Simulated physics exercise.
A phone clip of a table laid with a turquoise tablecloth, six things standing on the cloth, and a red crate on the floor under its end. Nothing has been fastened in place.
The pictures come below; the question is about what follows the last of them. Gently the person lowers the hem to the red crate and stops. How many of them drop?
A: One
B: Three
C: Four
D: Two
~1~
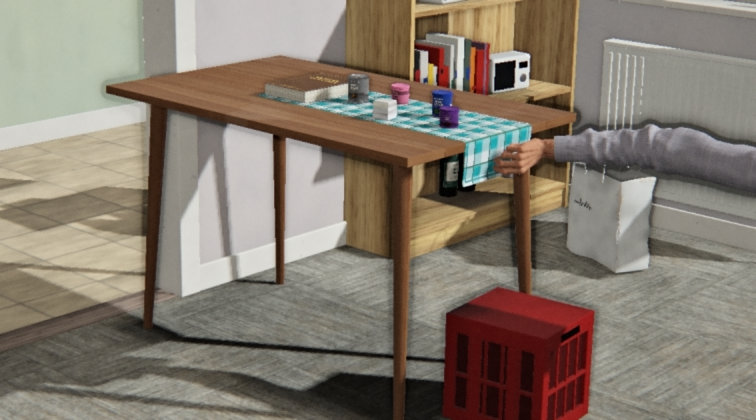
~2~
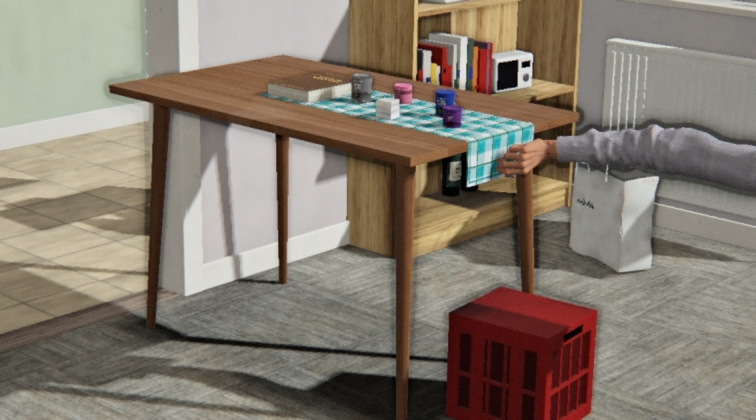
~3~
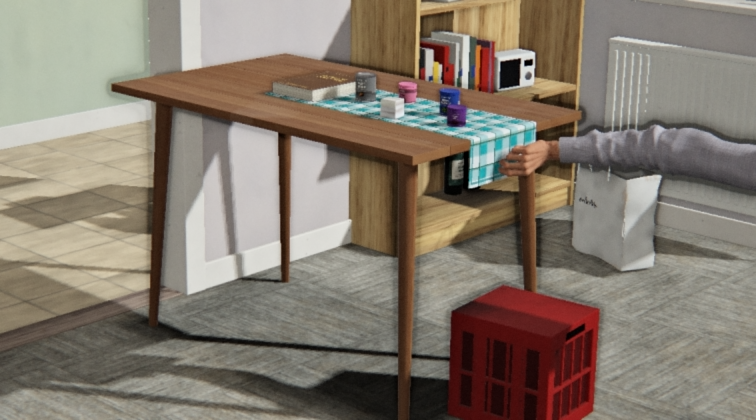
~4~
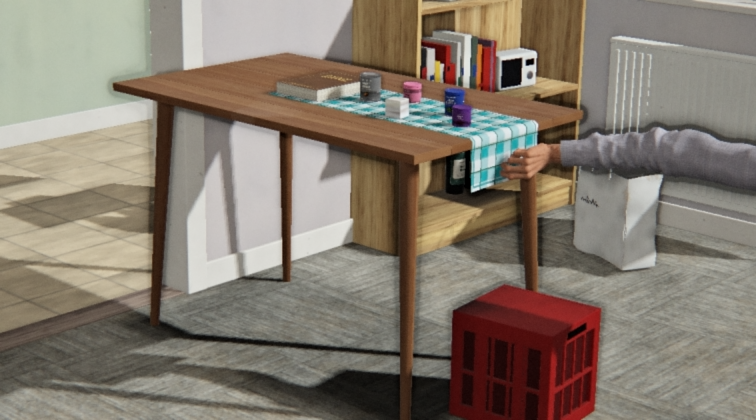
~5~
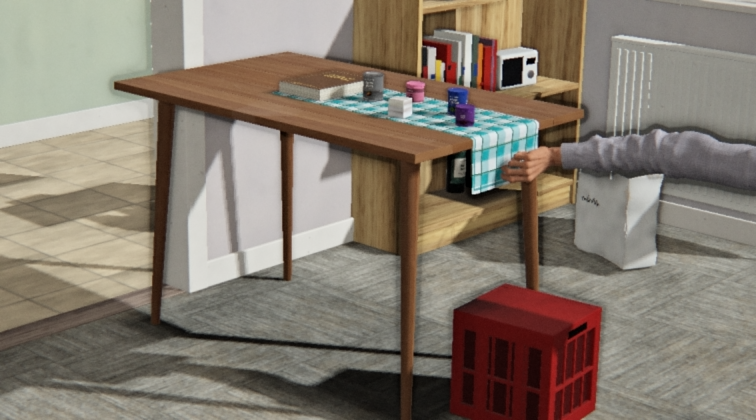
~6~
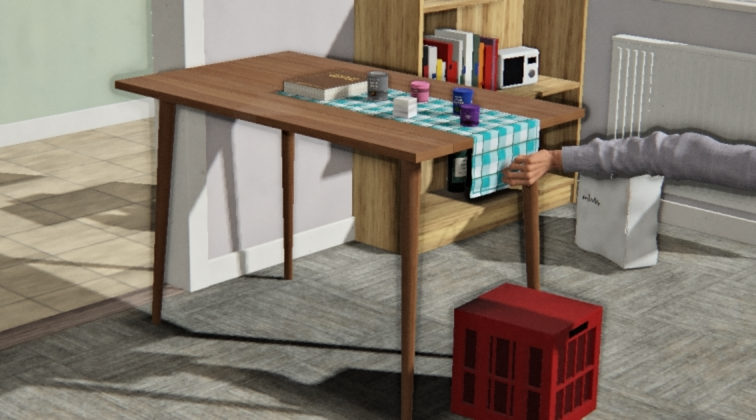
B.
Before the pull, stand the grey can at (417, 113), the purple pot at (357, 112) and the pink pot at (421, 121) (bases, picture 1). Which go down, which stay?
Grey can - leaves the top, purple pot - stays aboard, pink pot - leaves the top.
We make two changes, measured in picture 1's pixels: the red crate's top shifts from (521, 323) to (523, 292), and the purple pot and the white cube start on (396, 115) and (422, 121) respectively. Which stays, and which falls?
So the purple pot stays there, and the white cube leaves.
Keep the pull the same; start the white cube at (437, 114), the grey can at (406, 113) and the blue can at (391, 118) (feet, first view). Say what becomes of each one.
I reckon the white cube takes a fall, the grey can takes a fall and the blue can takes a fall.
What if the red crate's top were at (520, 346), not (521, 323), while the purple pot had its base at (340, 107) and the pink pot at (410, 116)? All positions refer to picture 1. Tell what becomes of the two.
Outcome: Purple pot keeps its perch; pink pot is gone.
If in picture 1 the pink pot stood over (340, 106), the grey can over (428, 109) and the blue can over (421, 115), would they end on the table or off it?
Of the three, the pink pot stays aboard, the grey can takes a tumble, the blue can takes a tumble.
Soon after, hem near (505, 219); all still up.
After that, hem near (504, 253); purple pot gone.
And then, hem near (504, 286); purple pot and blue can gone.
In the end, hem on the crate; purple pot, blue can and white cube gone. It carries off three.
